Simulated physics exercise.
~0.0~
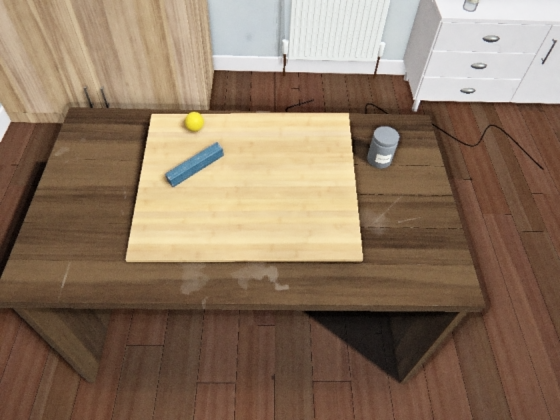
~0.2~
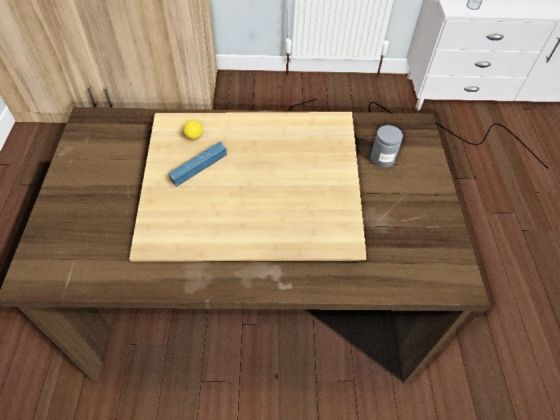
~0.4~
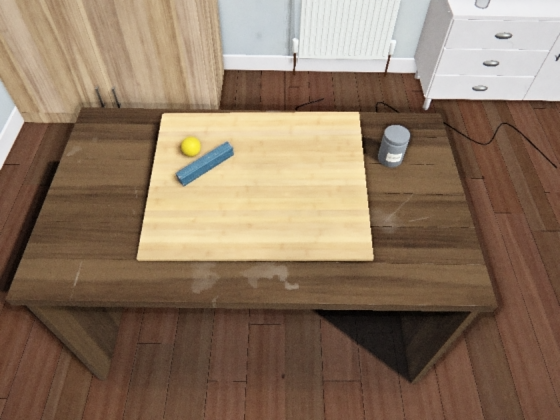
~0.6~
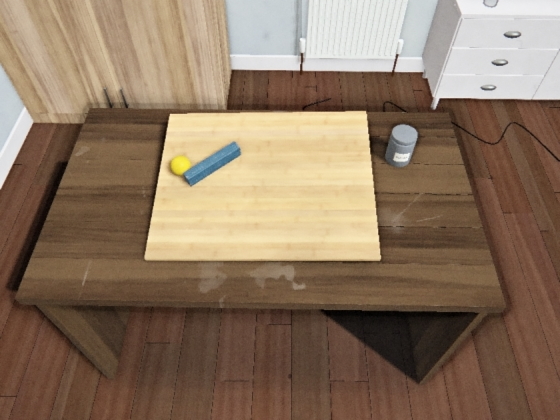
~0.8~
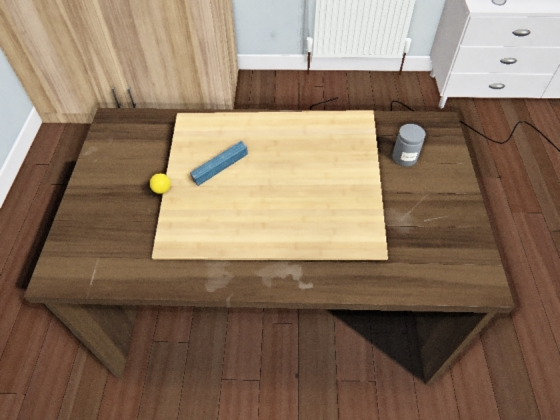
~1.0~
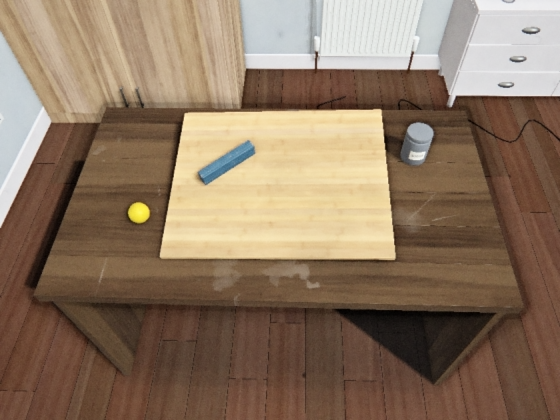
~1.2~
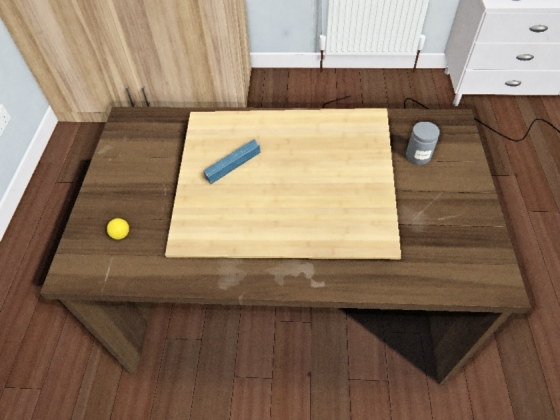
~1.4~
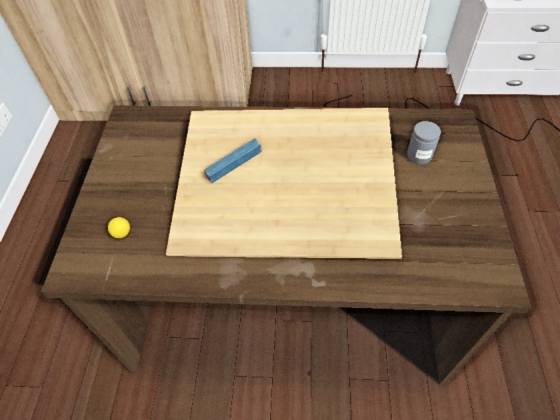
A yellow lemon moves down and left across a pale wooden board on a dark table, passing the end of a blue block and leaving over the board's left edge, then comes to rest on the tabletop near its left side while a grey jar stays in place.
